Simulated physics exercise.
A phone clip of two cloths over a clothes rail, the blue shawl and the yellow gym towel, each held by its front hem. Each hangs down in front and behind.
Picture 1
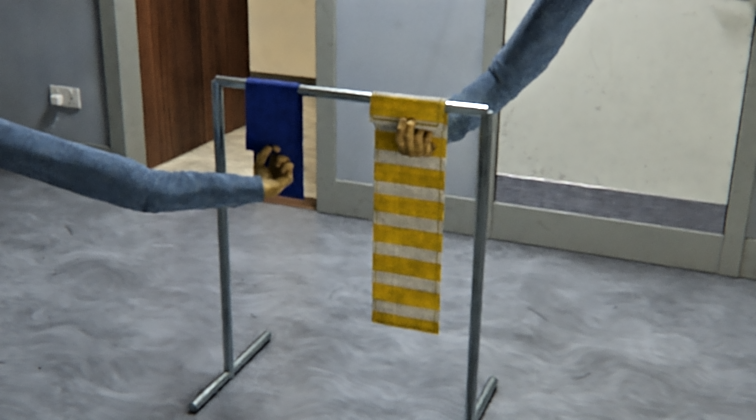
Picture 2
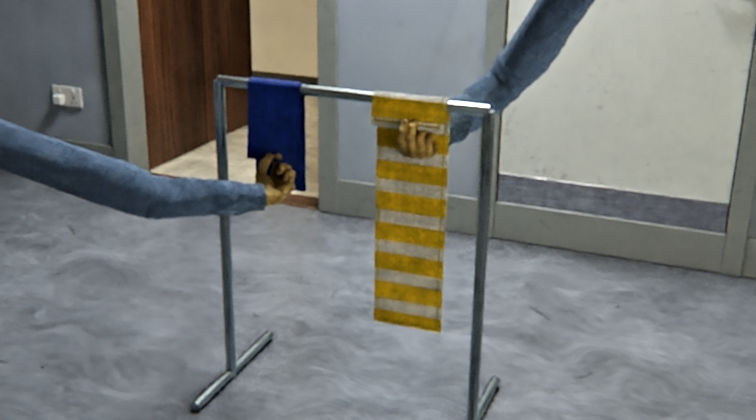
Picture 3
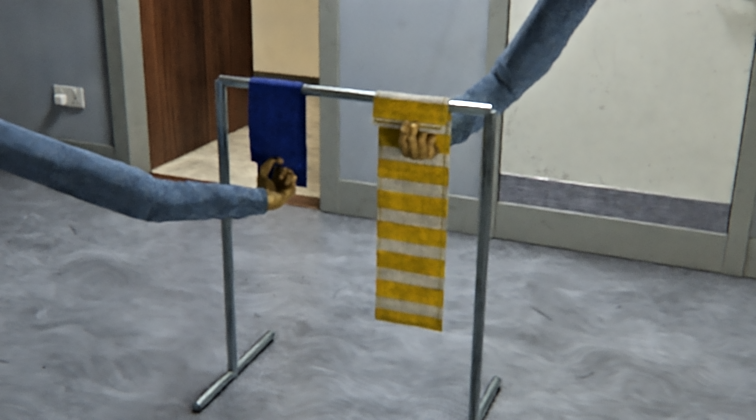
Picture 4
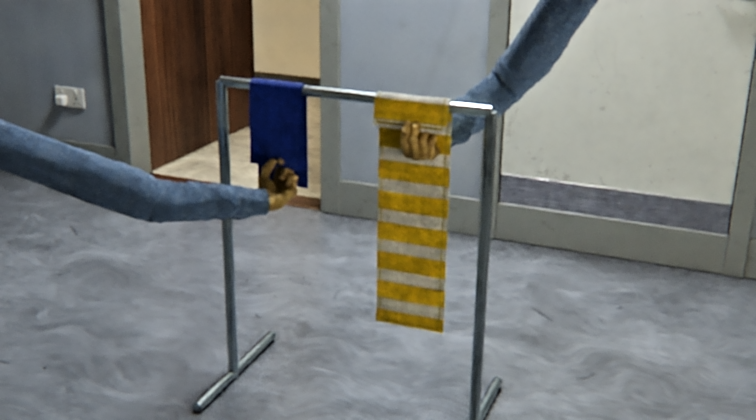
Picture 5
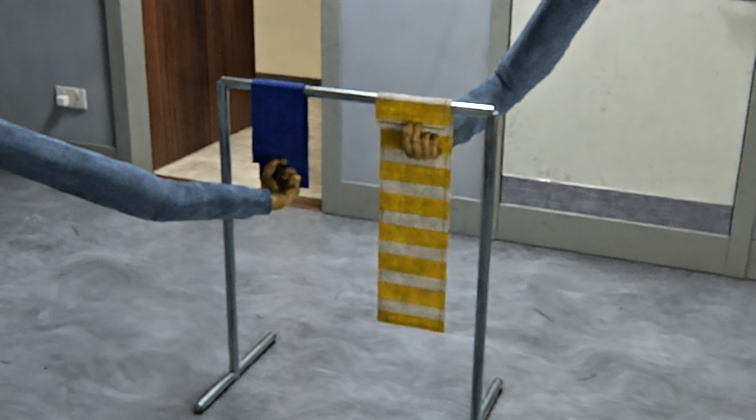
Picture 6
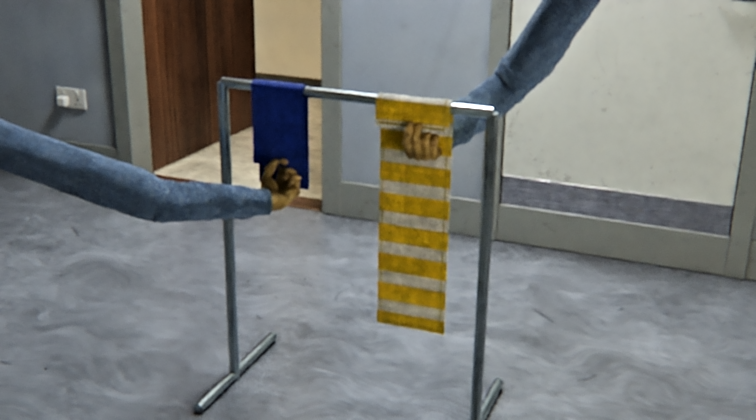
A hand on the left draws the front edge of a blue cloth slightly downward over a metal rail, then stays nearly still, while another hand holds the front edge of a yellow-and-white striped cloth with almost no movement.
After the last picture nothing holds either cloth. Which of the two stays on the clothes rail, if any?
In the end the blue shawl keeps its place, the yellow gym towel slides off.
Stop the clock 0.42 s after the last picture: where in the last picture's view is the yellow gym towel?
Around (411, 351).
Then, 0.42 s after the last picture, shawl still hanging; gym towel clear of the rail and dropping near (411, 351).
Then, 0.72 s after the last picture, shawl still hanging; gym towel in a heap on the floor near (407, 412).
At rest, shawl still hanging; gym towel in a heap on the floor near (407, 412). The blue shawl stays on and the yellow gym towel slips to the floor.
